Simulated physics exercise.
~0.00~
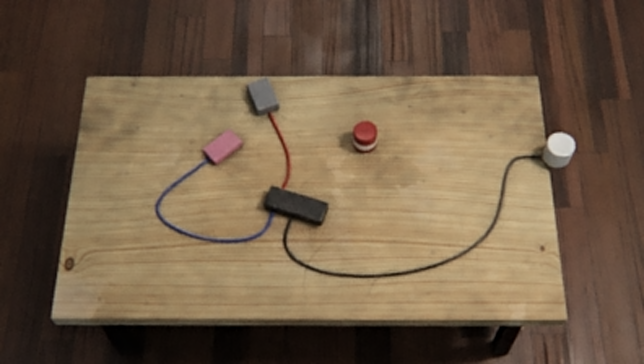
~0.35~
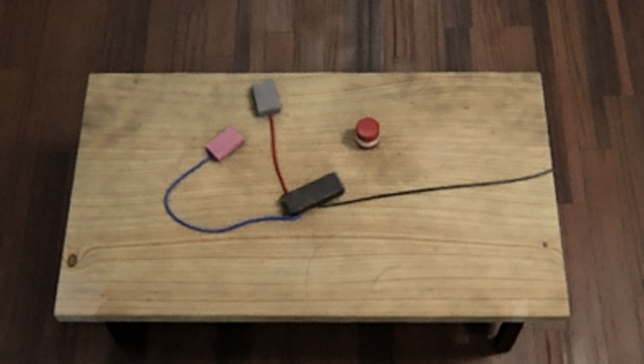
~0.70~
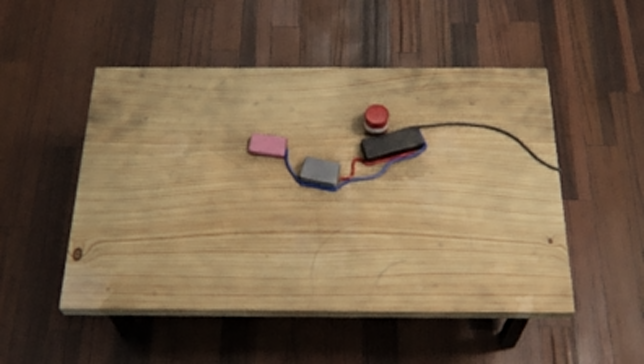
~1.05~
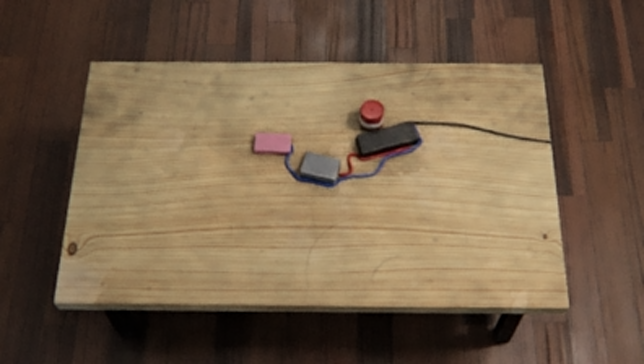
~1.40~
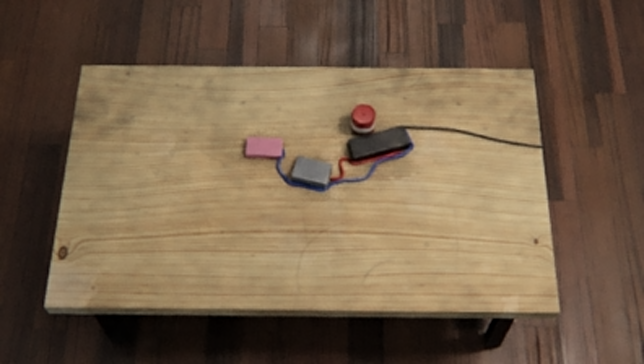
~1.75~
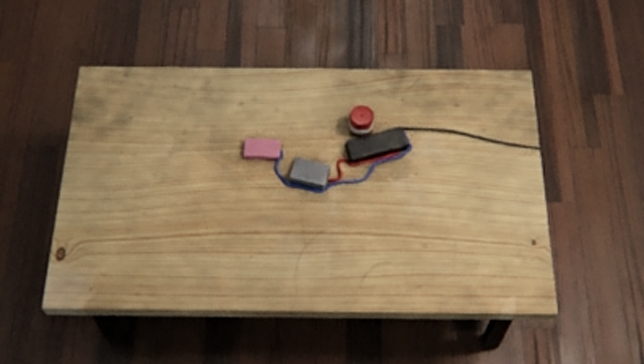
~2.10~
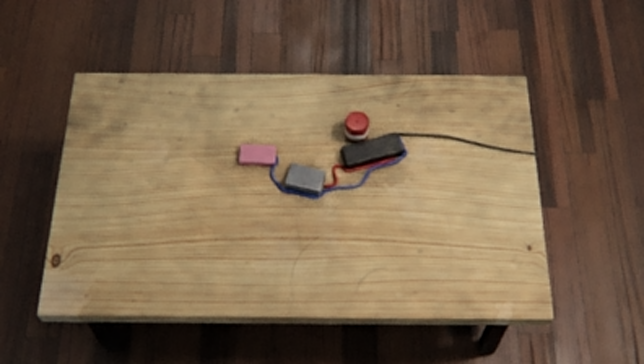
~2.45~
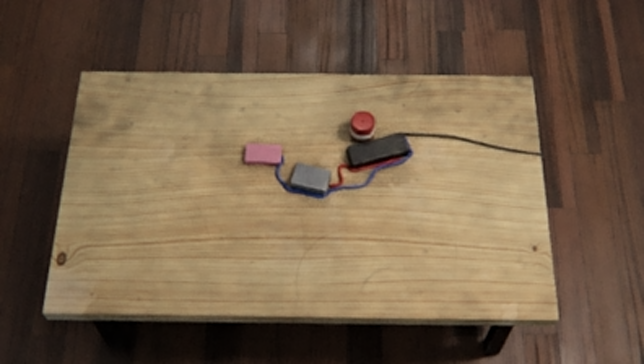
On a wooden workbench, a white speaker cabled to a black strip dropped off the right edge, dragging the strip toward the red tin and pulling the grey phone and pink drive rightward, until they settled close together with the black cable over the edge.
